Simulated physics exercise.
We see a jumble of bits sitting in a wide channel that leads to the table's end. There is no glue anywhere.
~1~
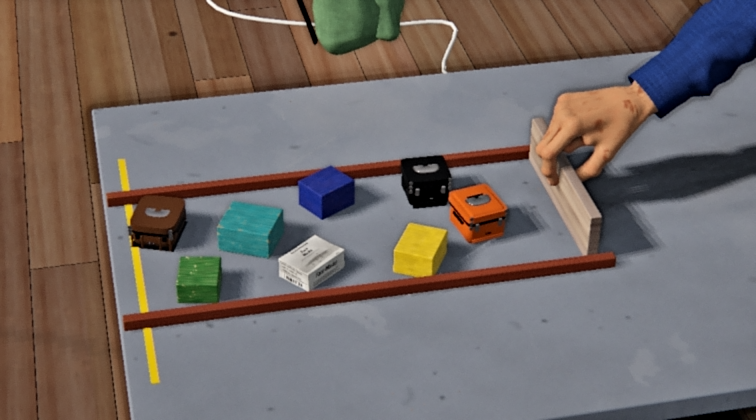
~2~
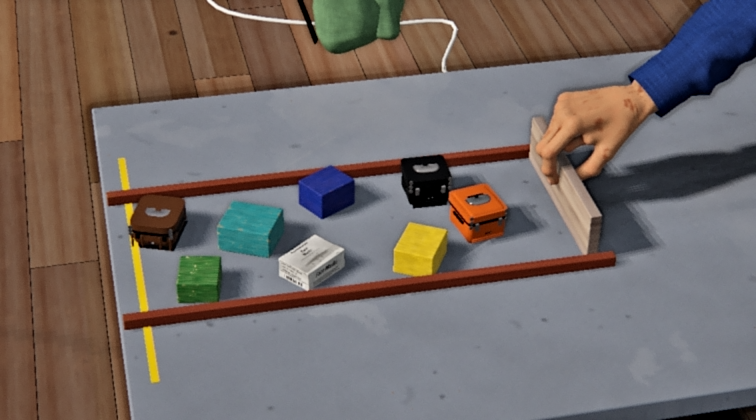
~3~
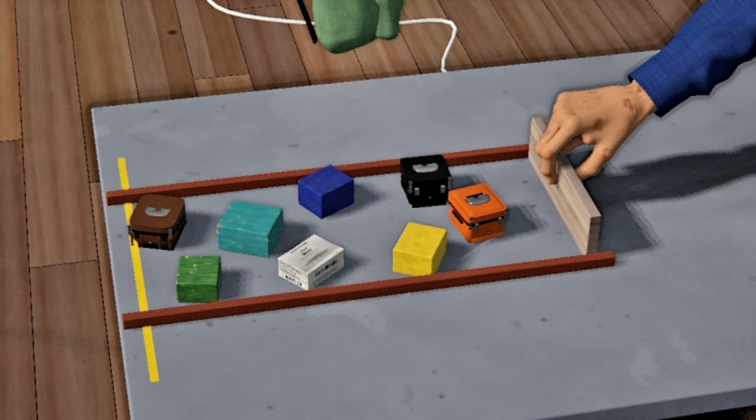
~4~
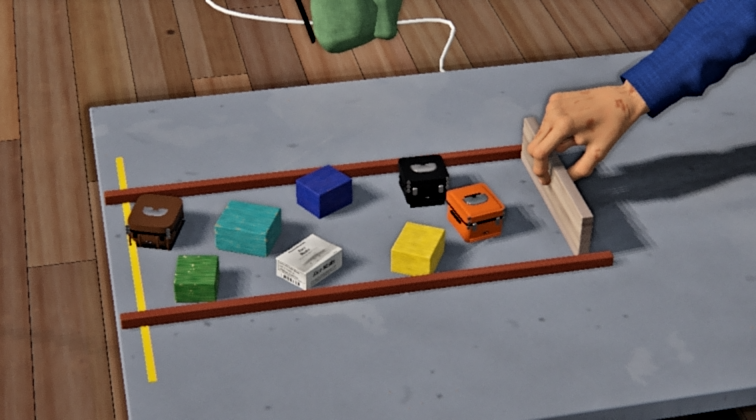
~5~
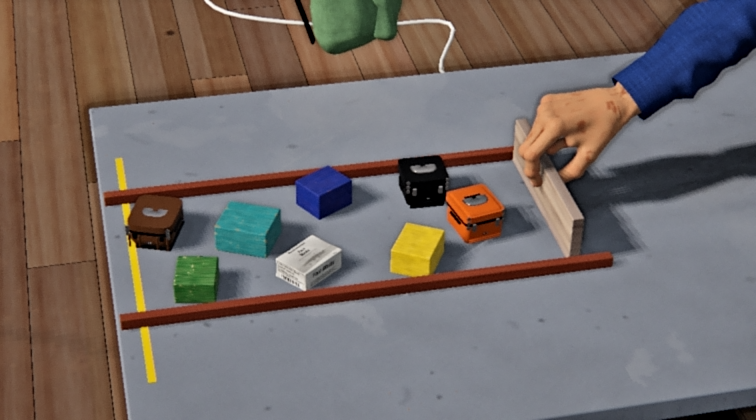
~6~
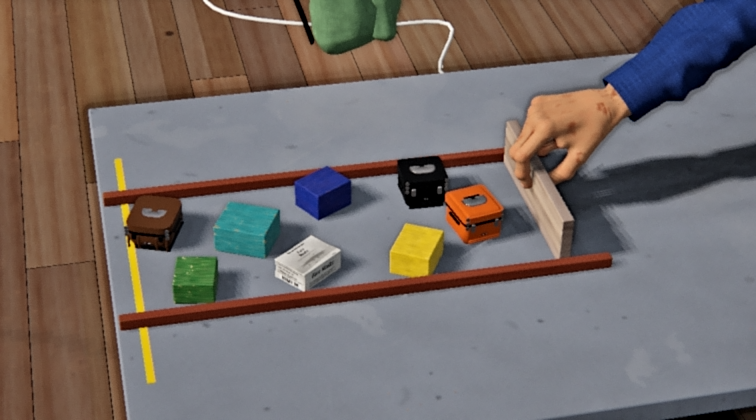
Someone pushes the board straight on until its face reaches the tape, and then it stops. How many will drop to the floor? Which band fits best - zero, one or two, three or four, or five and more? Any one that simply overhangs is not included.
The table loses five or above.
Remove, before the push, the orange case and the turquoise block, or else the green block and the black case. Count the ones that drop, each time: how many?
The answer is 4 and then 3.
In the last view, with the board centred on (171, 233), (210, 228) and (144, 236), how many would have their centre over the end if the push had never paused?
Counts per position: 5 / 2 / 5.
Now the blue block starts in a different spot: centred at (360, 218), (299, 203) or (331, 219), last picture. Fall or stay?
Taking the spots in turn, it gets knocked off, then gets knocked off, then gets knocked off.
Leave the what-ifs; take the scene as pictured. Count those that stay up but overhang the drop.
Things overhanging at the end: 3.
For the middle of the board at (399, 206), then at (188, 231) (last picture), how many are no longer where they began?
At the first spot the count is 4, and at the second it is 8.
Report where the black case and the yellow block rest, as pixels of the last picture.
Okay, so first (105, 219), and next (118, 296).
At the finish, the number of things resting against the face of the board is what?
The count is 3.
A little later, none off yet; brown case at rest near (155, 224); green block at rest near (196, 280); turquoise block at rest near (247, 230).
Next, none off yet; brown case shifted a little near (139, 228); green block shifted about its own width near (151, 282); turquoise block shifted about its own width near (189, 236).
When it is over, the number that fall off is five or more; down, blue block, white box, turquoise block, green block and brown case.
